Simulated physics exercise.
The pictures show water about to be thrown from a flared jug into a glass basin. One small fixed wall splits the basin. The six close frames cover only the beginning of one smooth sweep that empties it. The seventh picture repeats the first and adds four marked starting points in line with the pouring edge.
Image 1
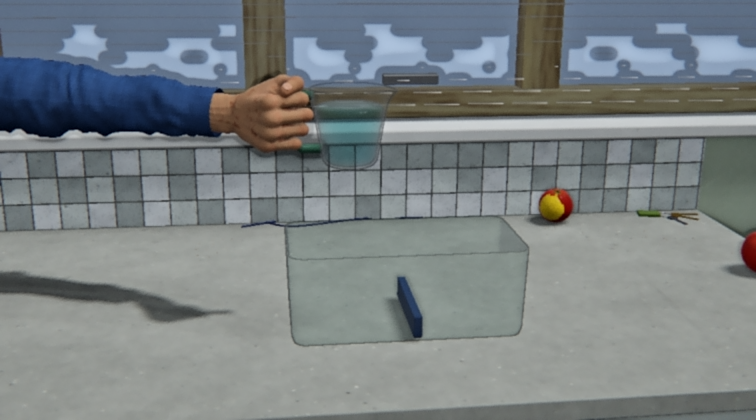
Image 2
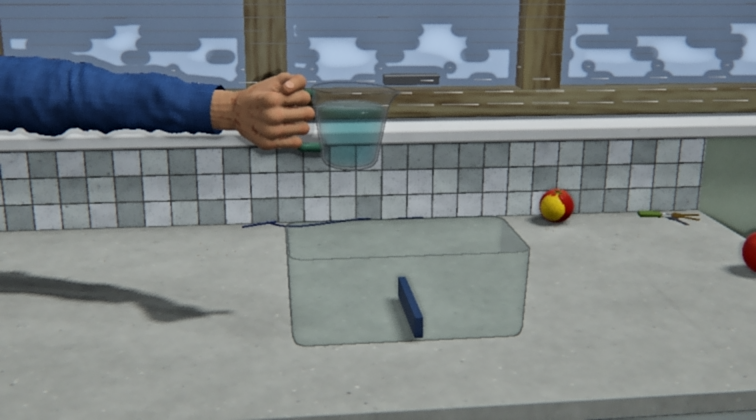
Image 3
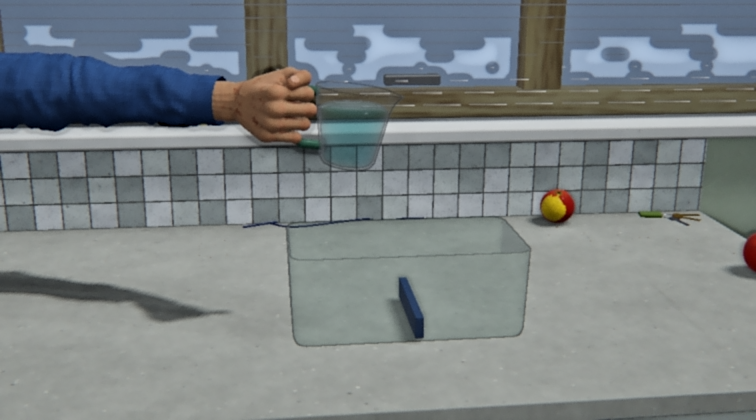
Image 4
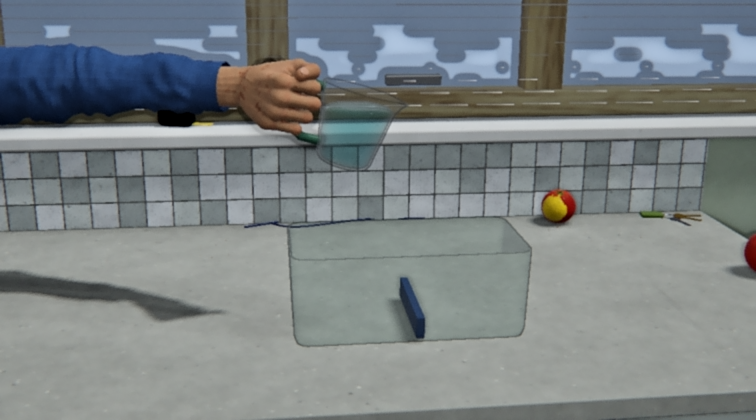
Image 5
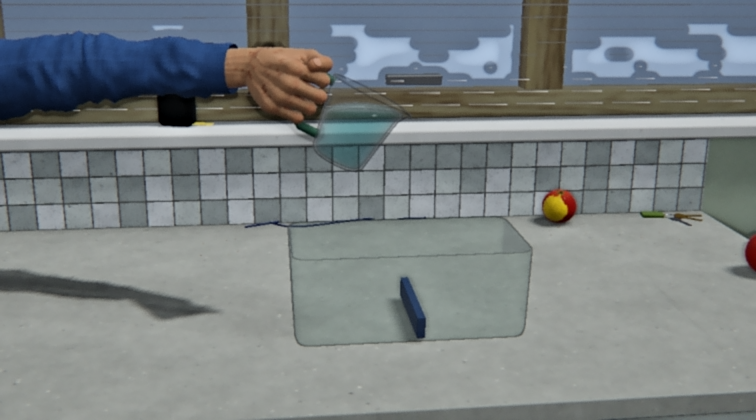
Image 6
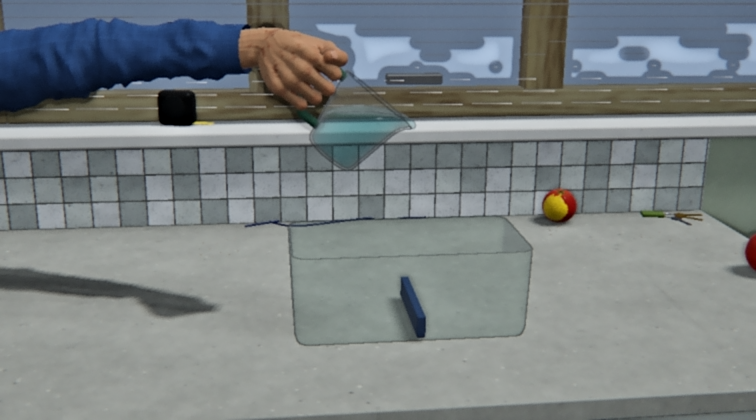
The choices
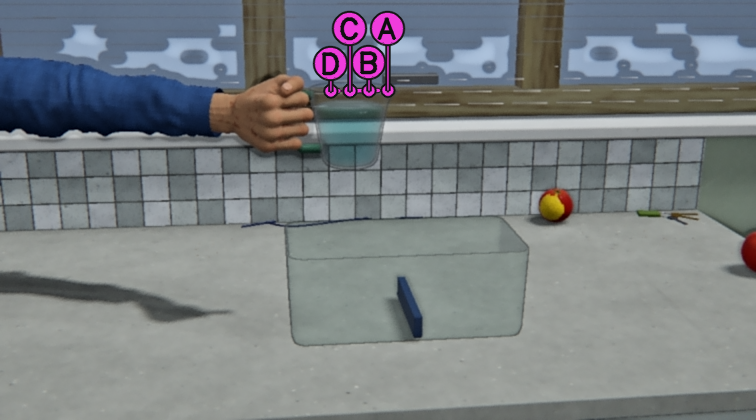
A hand in a blue sleeve holds a clear jug of blue-green water upright above a glass basin with a small dark blue wall inside. The hand then tilts the jug steadily to the right, until the water reaches its lip, while the basin stays still.
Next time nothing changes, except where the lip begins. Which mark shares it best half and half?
B is best.
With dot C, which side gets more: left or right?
More ends on the left.
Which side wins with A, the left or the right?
The right side.
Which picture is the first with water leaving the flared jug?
In picture 6.
On the marked copy, A at (387, 90); B at (368, 90); C at (350, 90); D at (330, 91).
With A, about 16 % ends left of the wall and 83 % right of it.
With B, about 46 % ends left of the wall and 53 % right of it.
With C, about 81 % ends left of the wall and 15 % right of it; 4 % is lost outside.
With D, about 86 % ends left of the wall and 10 % right of it; 4 % is lost outside.
